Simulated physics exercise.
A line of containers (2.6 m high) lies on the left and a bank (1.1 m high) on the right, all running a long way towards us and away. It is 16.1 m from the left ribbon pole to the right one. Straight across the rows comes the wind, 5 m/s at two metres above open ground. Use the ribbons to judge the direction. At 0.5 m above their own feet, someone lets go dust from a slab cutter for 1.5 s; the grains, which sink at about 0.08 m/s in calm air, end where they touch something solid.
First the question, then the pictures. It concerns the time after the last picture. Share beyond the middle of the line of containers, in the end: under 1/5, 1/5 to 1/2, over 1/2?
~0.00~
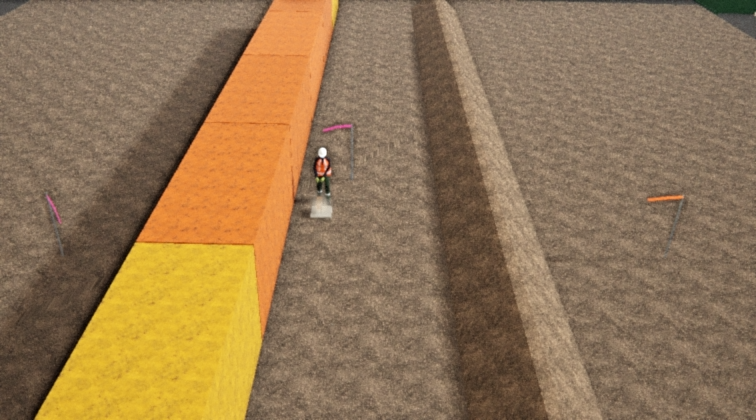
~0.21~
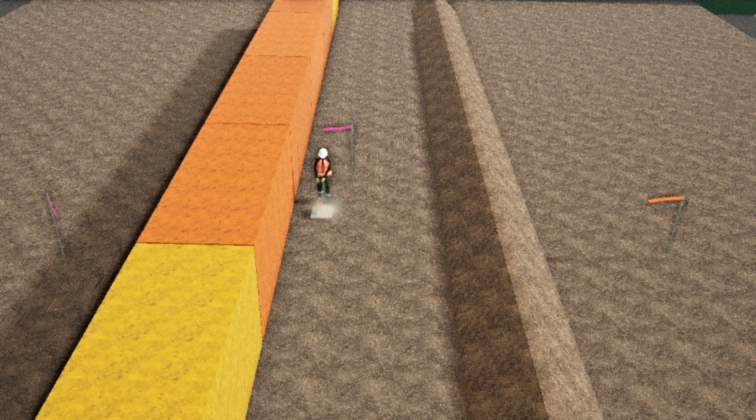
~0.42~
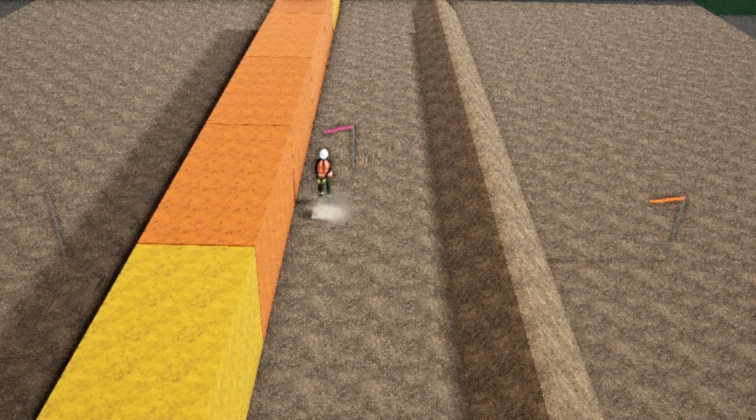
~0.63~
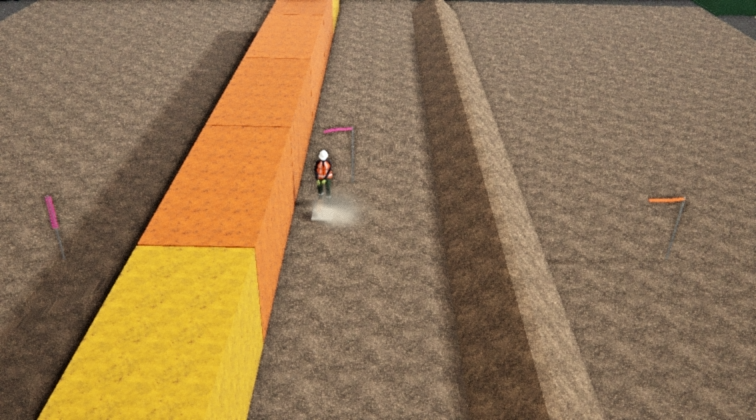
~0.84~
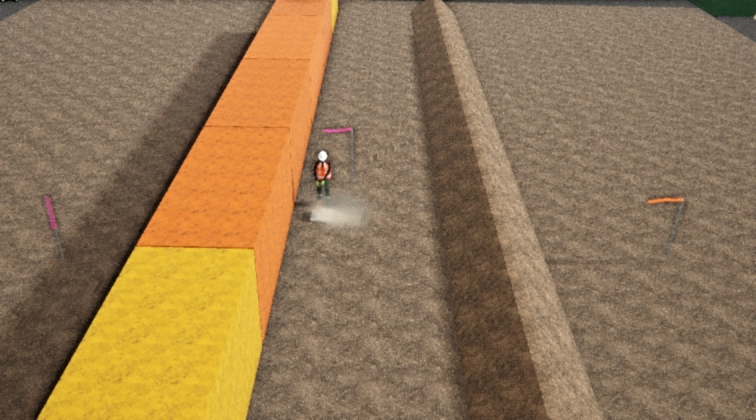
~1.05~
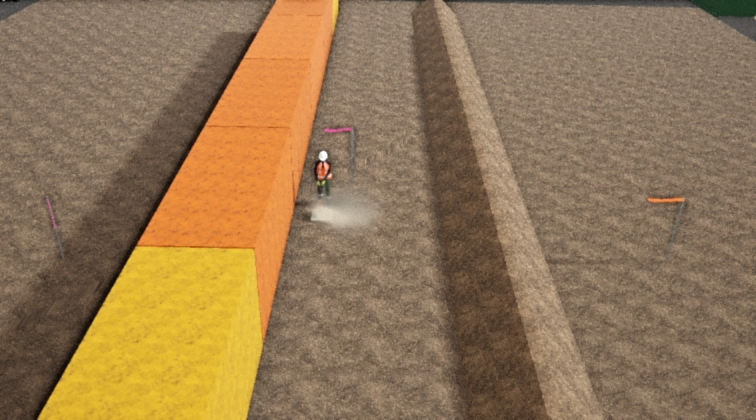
1/5 to 1/2.
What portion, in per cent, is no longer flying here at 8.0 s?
Result: Near 50 % no longer aloft.
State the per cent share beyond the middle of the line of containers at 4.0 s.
5 per cent or so.
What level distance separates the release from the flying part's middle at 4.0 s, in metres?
Roughly 1.5 metres.
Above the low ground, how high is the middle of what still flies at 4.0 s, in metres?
Roughly 0.8 m up.
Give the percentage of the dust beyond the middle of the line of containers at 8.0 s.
Share: Around 20 %.
After 2.5 s, 0 % is beyond the line of containers; 14 % has touched down or left; the middle of what still flies is 0.6 m above the low ground, near (369, 204).
After 4.0 s, 5 % is beyond the line of containers; 26 % has touched down or left; the middle of what still flies is 0.9 m above the low ground, near (376, 197).
After 8.0 s, 20 % is beyond the line of containers; 48 % has touched down or left; the middle of what still flies is 1.4 m above the low ground, near (323, 180).
After 20.0 s, 35 % is beyond the line of containers; 90 % has touched down or left.
After 45.0 s, 36 % is beyond the line of containers; 100 % has touched down or left.
